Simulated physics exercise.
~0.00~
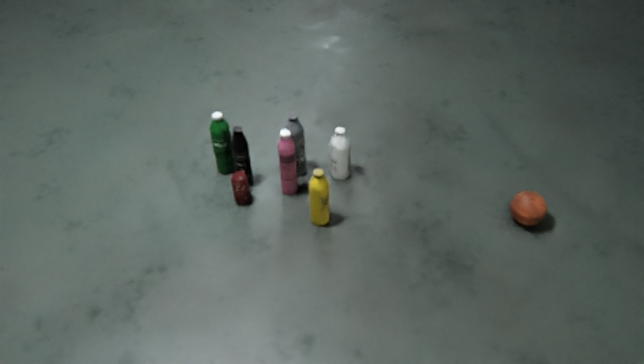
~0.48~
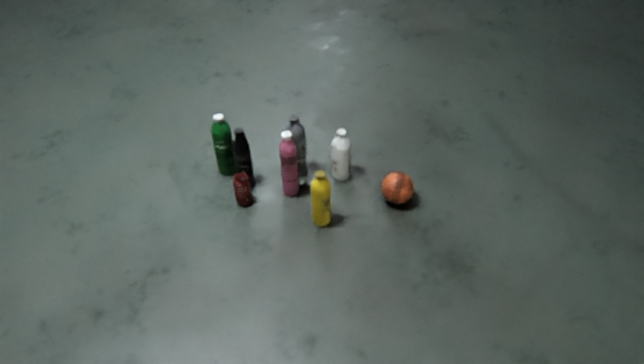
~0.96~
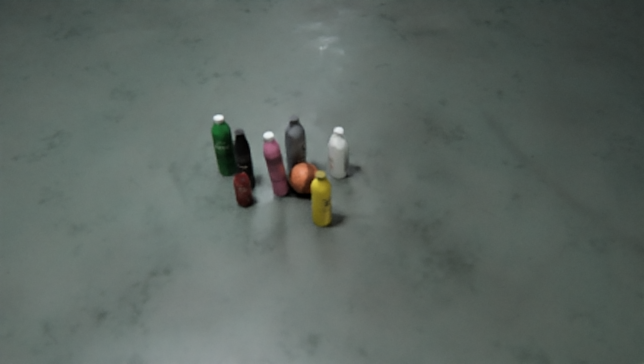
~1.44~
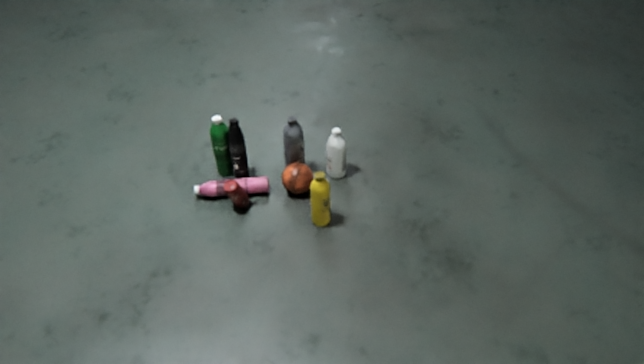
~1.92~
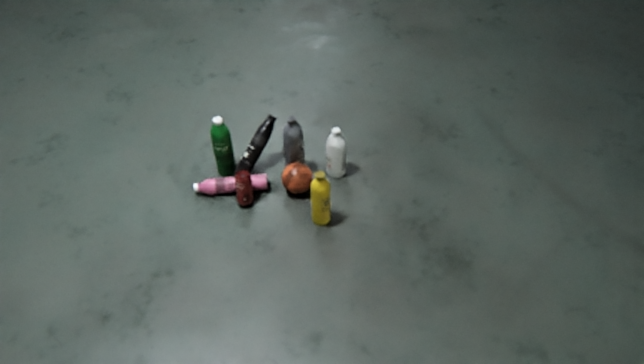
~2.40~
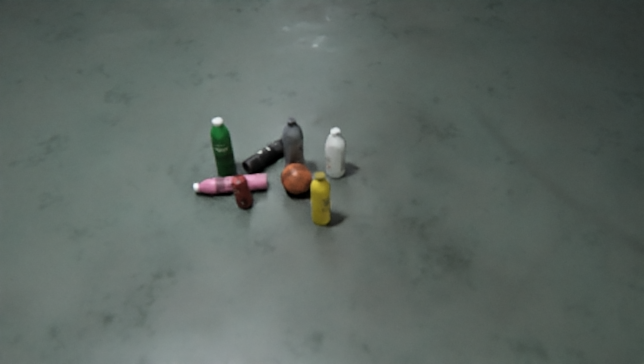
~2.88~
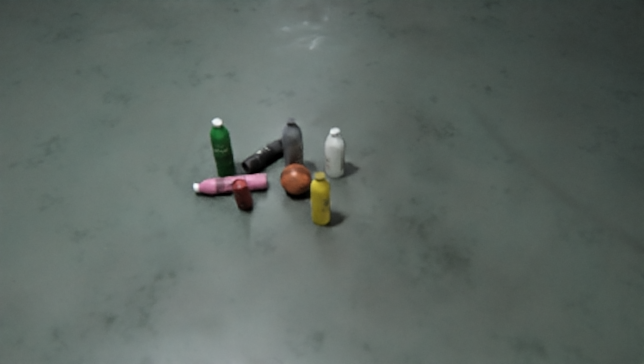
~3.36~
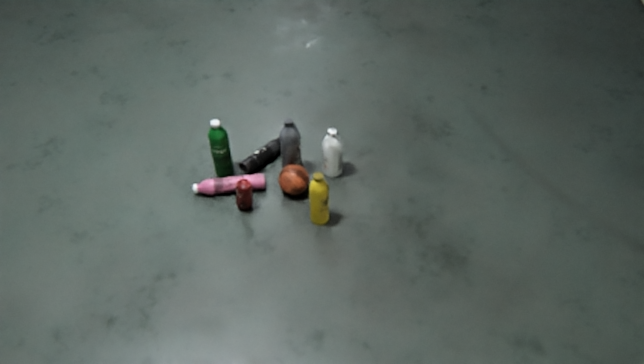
Orange ball rolling left into a group of bottles, toppling the pink one, then the black, while the red can rocks upright.
